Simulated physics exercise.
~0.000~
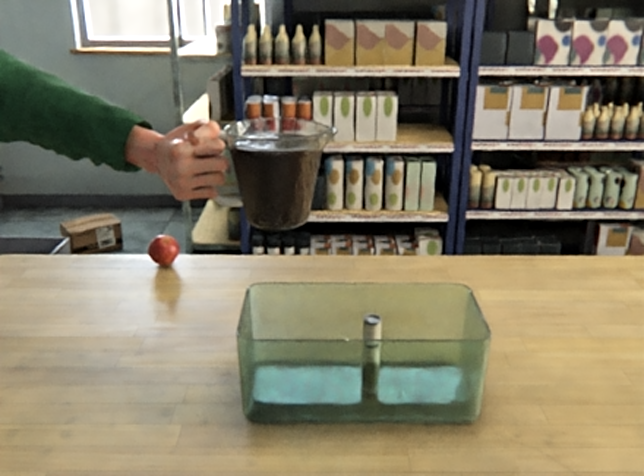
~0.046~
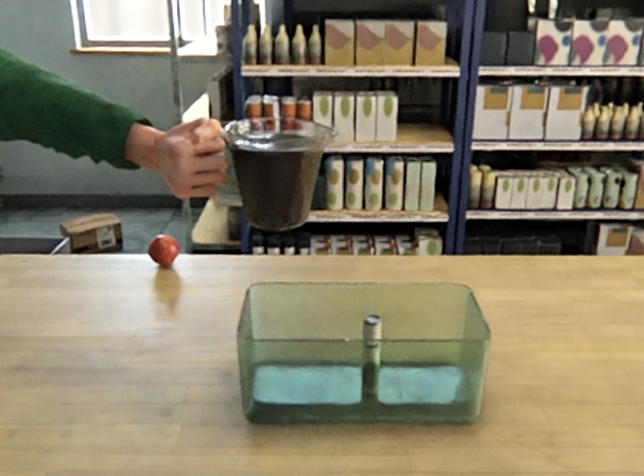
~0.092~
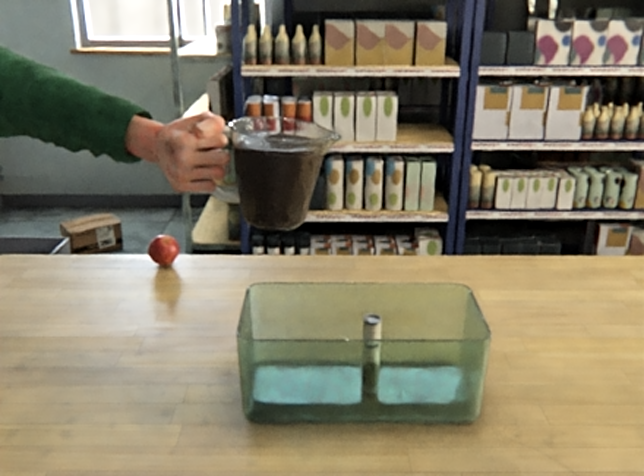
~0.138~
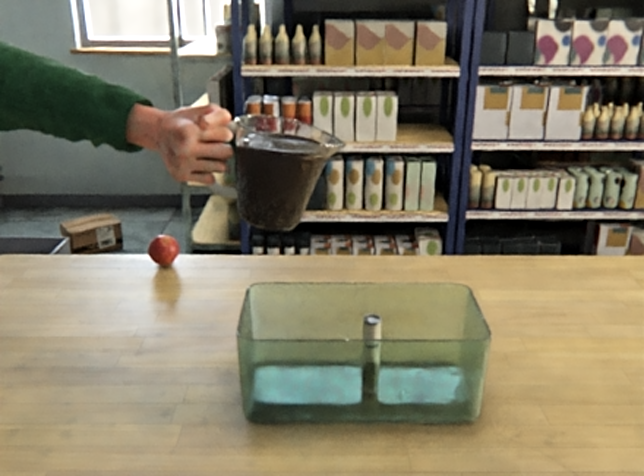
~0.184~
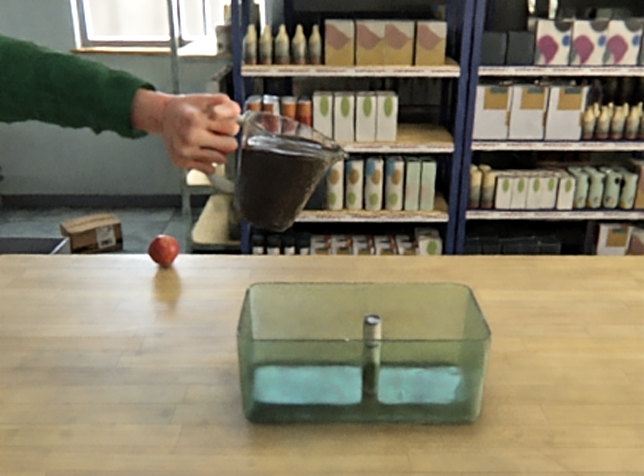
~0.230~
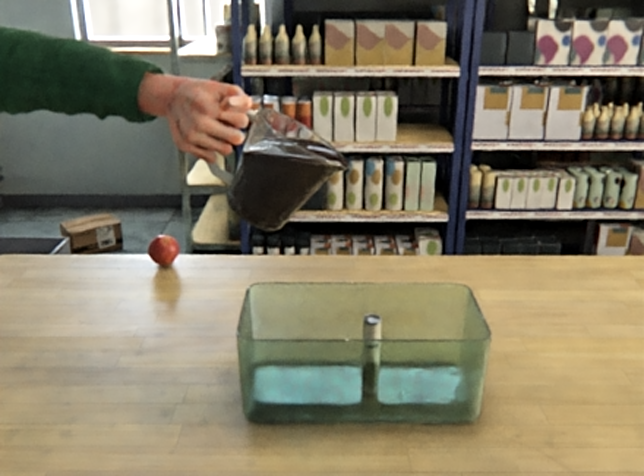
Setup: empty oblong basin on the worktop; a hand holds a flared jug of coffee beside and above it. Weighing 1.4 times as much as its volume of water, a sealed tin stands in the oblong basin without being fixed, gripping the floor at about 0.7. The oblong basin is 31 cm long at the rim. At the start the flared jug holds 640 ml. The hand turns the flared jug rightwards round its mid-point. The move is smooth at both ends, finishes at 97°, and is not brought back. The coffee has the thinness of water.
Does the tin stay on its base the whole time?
Yes: It does not tilt over.
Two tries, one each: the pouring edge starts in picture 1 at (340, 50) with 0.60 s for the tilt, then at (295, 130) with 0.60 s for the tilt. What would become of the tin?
First it remains upright; then it falls.
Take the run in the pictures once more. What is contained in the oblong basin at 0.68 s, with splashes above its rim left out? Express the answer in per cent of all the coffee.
I'd say roughly 66 in a hundred of it.
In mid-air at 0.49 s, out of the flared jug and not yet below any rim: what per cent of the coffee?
It comes to roughly 36 per cent.
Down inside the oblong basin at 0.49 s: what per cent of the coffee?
Close to 14 in a hundred.
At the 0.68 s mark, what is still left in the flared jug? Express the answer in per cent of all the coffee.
Around 12 in a hundred is still there.
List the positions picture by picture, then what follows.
In the first picture, tilt 0°; pouring edge (338, 130); surface from (233, 142) to (322, 142); the oblong basin's rim runs from (243, 310) to (480, 311); the tin's top is at (372, 322).
In the second picture, tilt 1°; pouring edge (339, 132); surface from (233, 141) to (323, 143).
In the third picture, tilt 6°; pouring edge (342, 136); surface from (236, 139) to (325, 145).
In the fourth picture, tilt 12°; pouring edge (346, 144); surface from (240, 139) to (329, 147).
In the fifth picture, tilt 21°; pouring edge (350, 155); surface from (244, 143) to (337, 151).
In the sixth picture, tilt 31°; pouring edge (352, 168); surface from (244, 153) to (348, 159); 1 per cent is over the edge.
Then, 0.49 s in, the tilt is 89° and 50 per cent is still to pour; the tin stands where it began.
Then, 0.68 s in, the tilt is 97° and 12 per cent is still to pour; the tin stands where it began.
Then, 0.88 s in, the tilt is 97° and 1 per cent is still to pour; the tin stands where it began.
Then, 1.10 s in, the tilt is 97° and 0 per cent is still to pour; the tin stands where it began.
Finally, the tin stands where it began.
